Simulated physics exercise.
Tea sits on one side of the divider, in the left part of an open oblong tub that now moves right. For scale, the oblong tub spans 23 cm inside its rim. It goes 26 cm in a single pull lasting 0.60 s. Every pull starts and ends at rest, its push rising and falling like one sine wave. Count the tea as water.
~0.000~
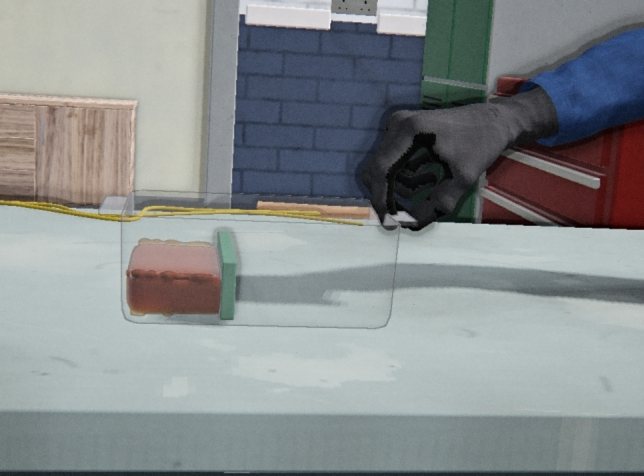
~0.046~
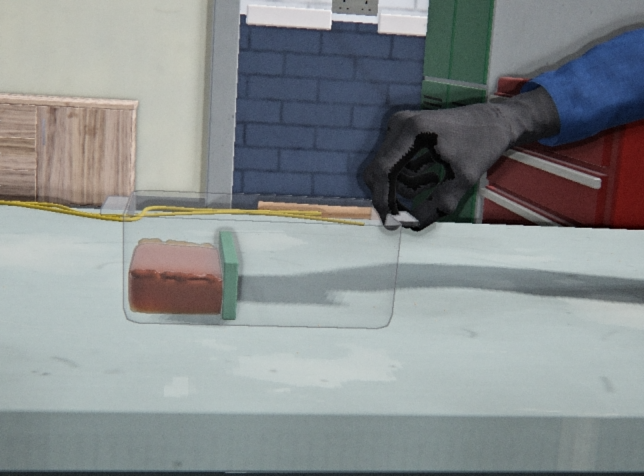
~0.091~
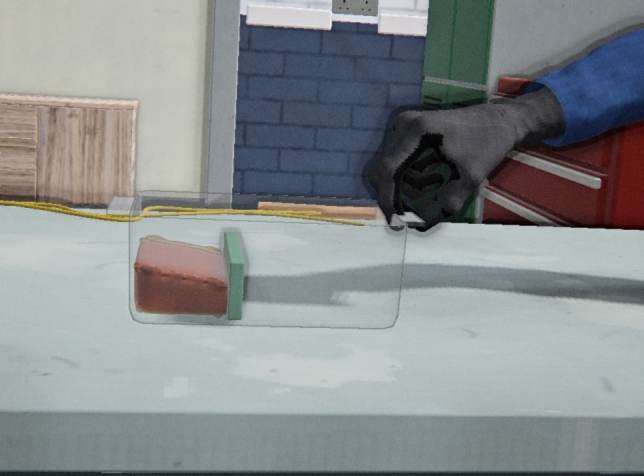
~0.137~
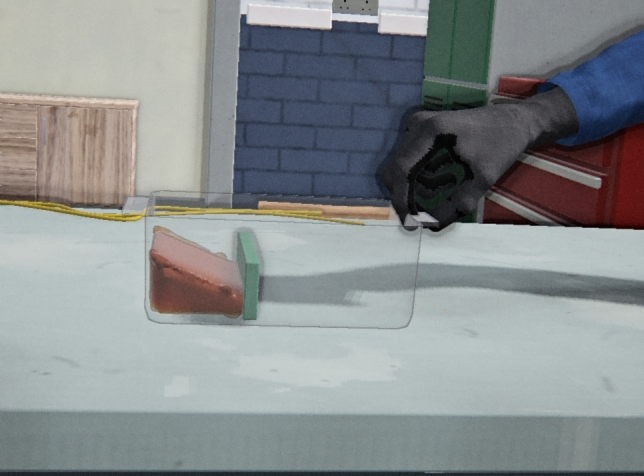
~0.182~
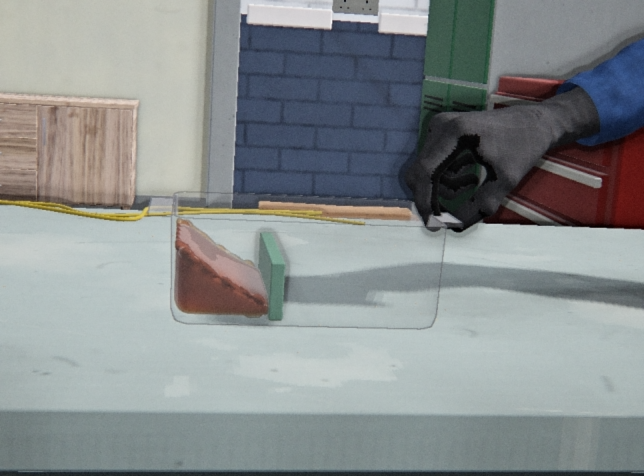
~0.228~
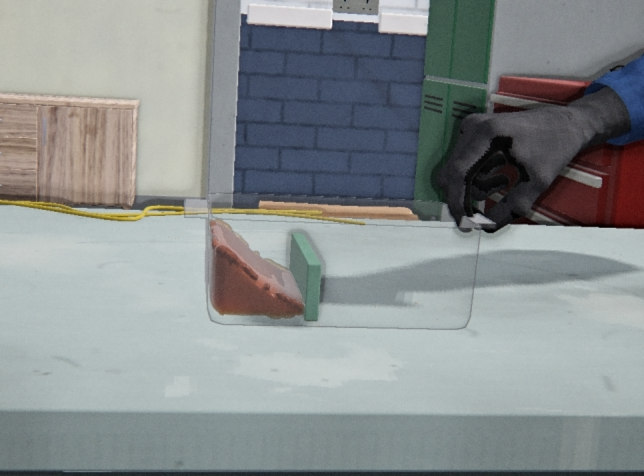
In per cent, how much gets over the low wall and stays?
Close to 21 per cent.
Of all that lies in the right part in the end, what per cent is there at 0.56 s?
About 90 per cent.
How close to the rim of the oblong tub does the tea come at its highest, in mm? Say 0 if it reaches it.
About 15 mm.
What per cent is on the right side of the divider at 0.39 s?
About 2 per cent.
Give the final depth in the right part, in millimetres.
Some 4 mm deep.
After 0.39 s it has gone 21 cm; 2 per cent is on the right side and 0 is out of the oblong tub.
After 0.56 s it has gone 26 cm; 20 per cent is on the right side and 0 is out of the oblong tub.
After 0.73 s it has gone 26 cm; 19 per cent is on the right side and 1 is out of the oblong tub.
After 0.89 s it has gone 26 cm; 20 per cent is on the right side and 1 is out of the oblong tub.
In the end 21 per cent is on the right side and 1 is out of the oblong tub.
